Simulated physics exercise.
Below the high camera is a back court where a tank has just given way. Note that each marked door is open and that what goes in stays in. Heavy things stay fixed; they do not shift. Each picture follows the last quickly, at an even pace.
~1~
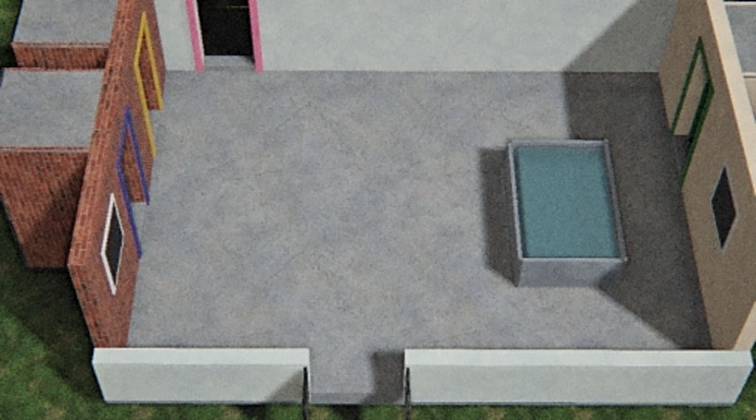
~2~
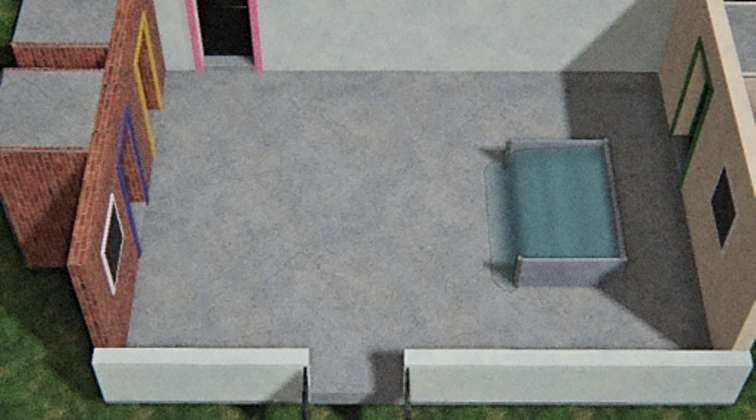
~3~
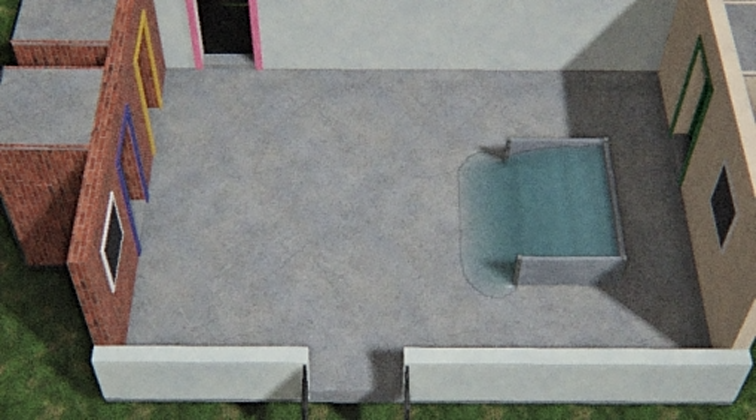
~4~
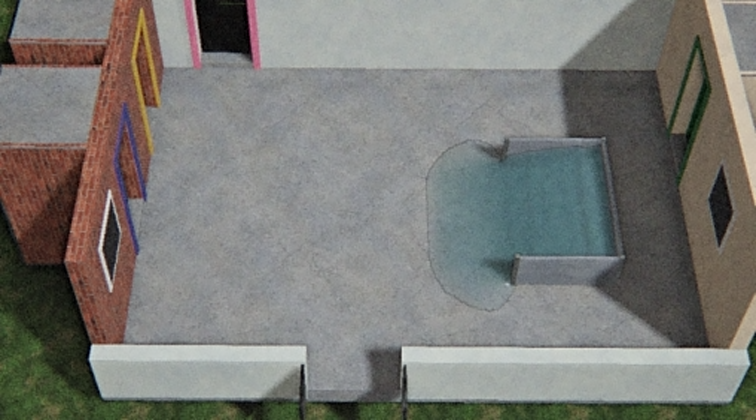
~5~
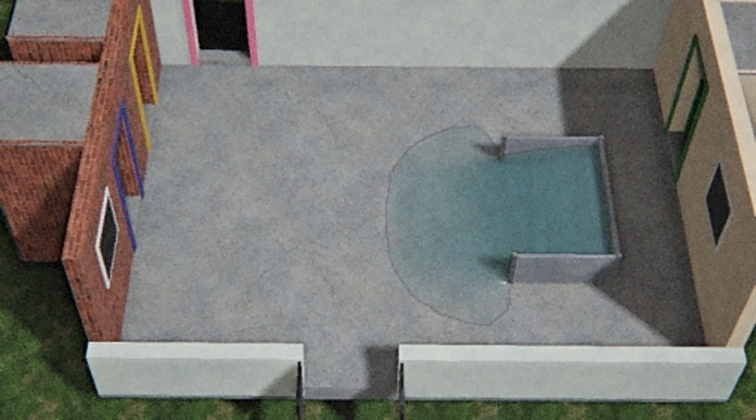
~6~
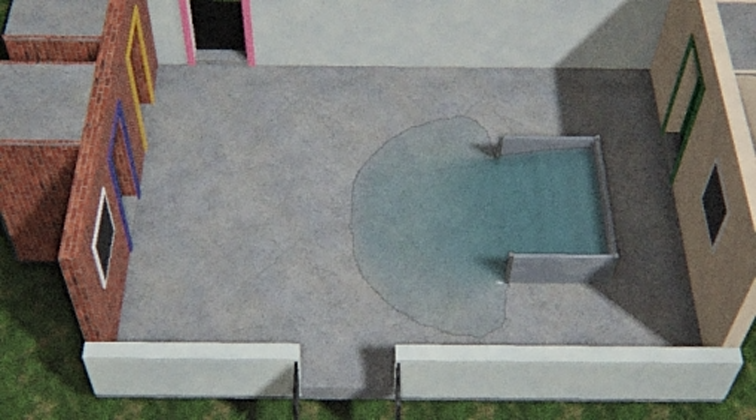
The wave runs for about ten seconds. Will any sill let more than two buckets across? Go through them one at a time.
The yellow door will top two buckets, the blue door will top two buckets, the green door will not top two buckets, the pink door will not top two buckets.
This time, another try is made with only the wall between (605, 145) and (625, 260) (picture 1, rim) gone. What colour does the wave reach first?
You want the one in green.
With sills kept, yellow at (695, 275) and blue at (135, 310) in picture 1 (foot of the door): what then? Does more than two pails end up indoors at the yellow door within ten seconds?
As far as I can tell, the yellow door comes in lower.
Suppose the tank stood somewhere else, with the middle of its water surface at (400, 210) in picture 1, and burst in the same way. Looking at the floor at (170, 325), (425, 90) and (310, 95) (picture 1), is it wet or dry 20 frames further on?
First spot swamped, second bare, third bare.
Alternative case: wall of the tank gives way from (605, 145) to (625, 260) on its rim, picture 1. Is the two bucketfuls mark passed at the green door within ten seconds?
Green door: Tops the limit.
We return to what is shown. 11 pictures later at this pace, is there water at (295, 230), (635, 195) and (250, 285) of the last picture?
In that order the points end up soaked, high and dry and soaked.
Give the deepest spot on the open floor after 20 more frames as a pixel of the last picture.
Somewhere near (114, 371), I think.
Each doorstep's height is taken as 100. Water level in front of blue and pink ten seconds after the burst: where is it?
The first is near 60 per cent, the second near 30 per cent.
A moment on, water covers 35 % of the floor; the yellow door not reached, the blue door not reached, the green door not reached, the pink door not reached.
Next, water covers 55 % of the floor; the yellow door not reached, the blue door under two buckets in, the green door not reached, the pink door not reached.
Then, water covers 65 % of the floor; the yellow door over two buckets in, the blue door over two buckets in, the green door not reached, the pink door wet at the sill, nothing in.
Later, water covers 60 % of the floor; the yellow door over two buckets in, the blue door far over two buckets in, the green door not reached, the pink door wet at the sill, nothing in.
In the end, water covers 70 % of the floor; the yellow door far over two buckets in, the blue door far over two buckets in, the green door not reached, the pink door wet at the sill, nothing in.
